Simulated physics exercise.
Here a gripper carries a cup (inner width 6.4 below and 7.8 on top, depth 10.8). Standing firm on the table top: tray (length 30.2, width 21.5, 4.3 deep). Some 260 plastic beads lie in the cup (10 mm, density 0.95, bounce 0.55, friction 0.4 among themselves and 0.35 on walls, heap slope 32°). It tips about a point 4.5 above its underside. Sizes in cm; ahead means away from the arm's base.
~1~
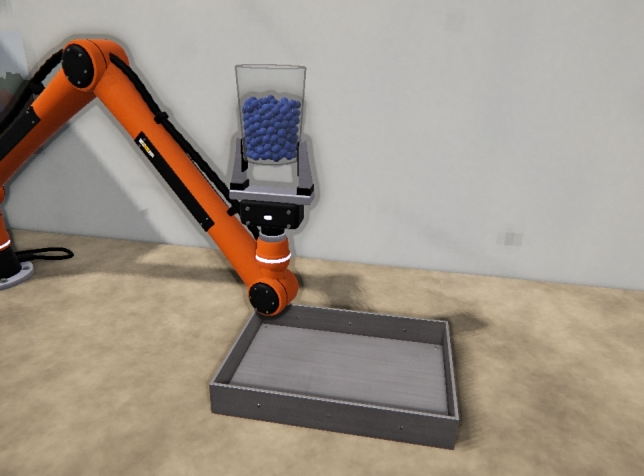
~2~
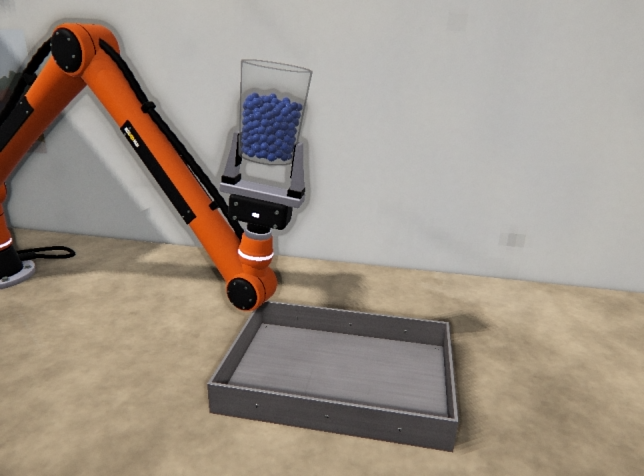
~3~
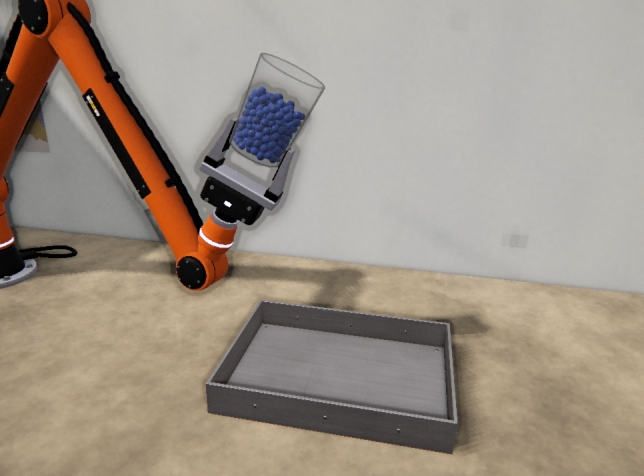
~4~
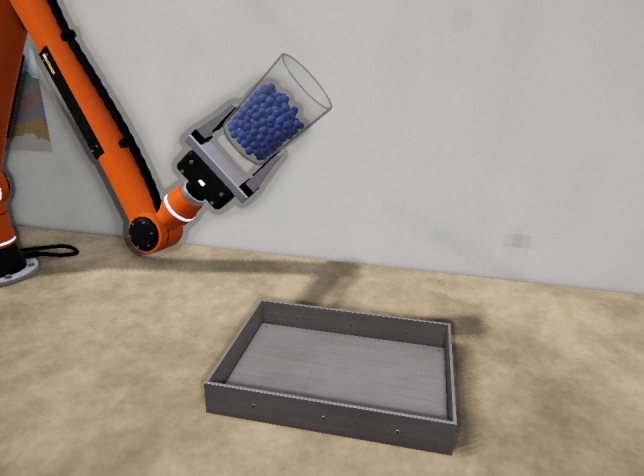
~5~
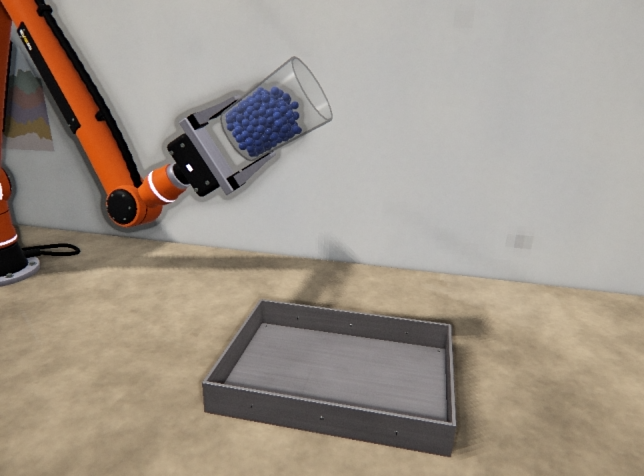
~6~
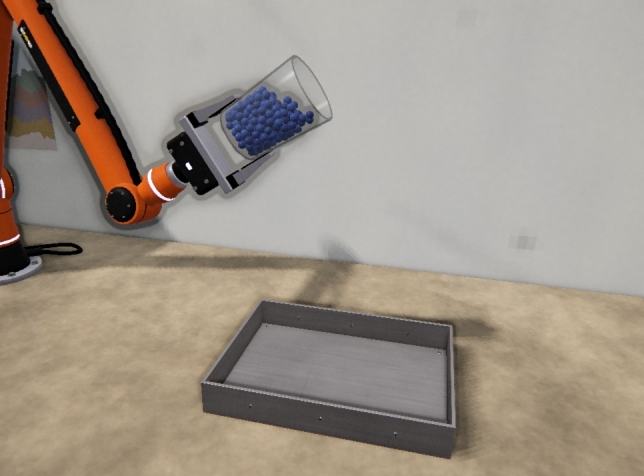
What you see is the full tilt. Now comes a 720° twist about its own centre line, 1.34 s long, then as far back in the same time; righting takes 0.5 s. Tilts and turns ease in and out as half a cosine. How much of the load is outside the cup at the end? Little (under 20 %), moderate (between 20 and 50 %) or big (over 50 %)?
Answer: Little; under 20 % of the plastic beads finish outside the cup.
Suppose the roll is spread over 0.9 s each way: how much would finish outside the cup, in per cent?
Then about 0 per cent.
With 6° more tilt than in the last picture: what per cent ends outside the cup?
About 0 per cent.
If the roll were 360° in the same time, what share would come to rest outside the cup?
It would be near 0 per cent.
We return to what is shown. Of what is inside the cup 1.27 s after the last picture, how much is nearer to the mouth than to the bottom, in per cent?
About 25 per cent.
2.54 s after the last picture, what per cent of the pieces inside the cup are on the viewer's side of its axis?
Roughly 55 per cent.
Then, 1.27 s later, tipped 57°, highest piece 40 above the table; 264 in the cup.
Then, 2.54 s later, tipped 57°, highest piece 39 above the table; 264 in the cup.
Then, 3.38 s later, upright, highest piece 40 above the table; 264 in the cup.
Then, 4.08 s later, upright, highest piece 40 above the table; 264 in the cup.
At rest, 264 in the cup. That is 0 % outside the cup.
